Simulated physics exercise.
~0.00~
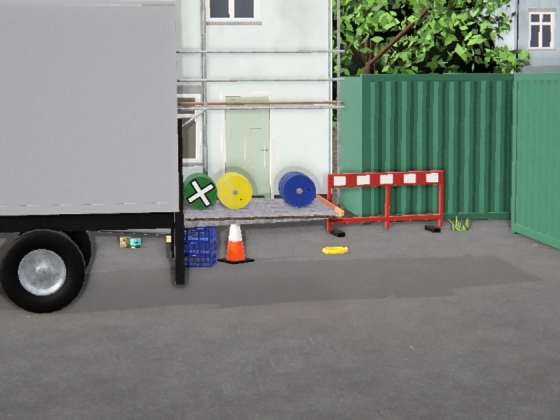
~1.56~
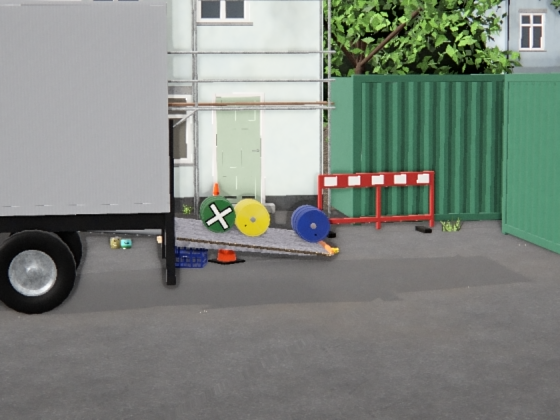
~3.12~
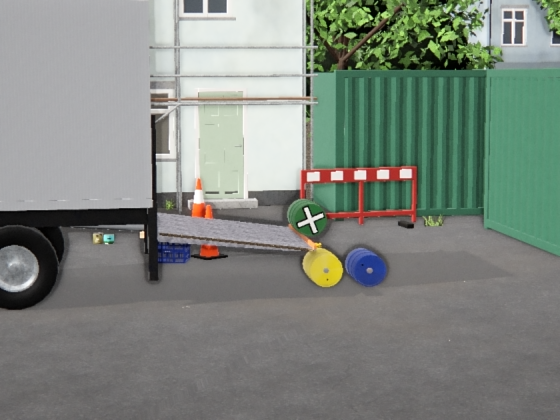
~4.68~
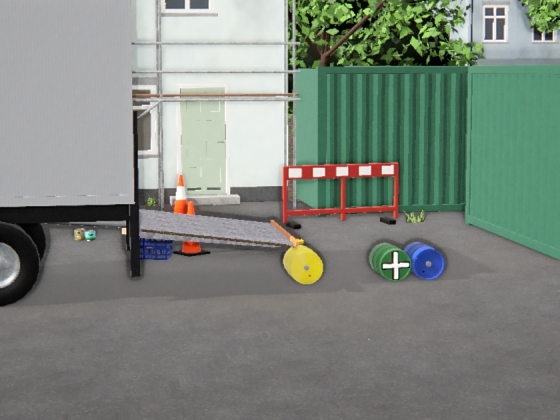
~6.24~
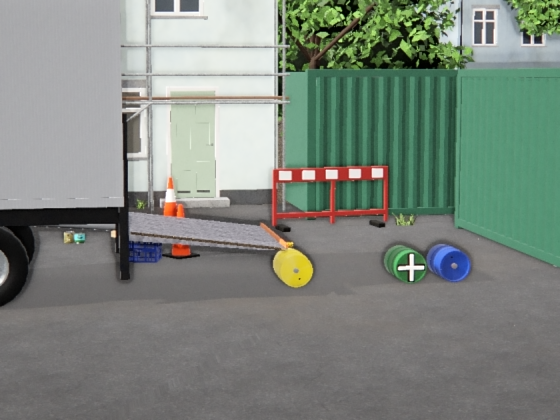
In the video, a truck's tail-lift plate tilts down to the right, and the blue, yellow and white-crossed green kegs roll down and off it, ending on the ground with yellow beside the plate's edge and green and blue farther right.
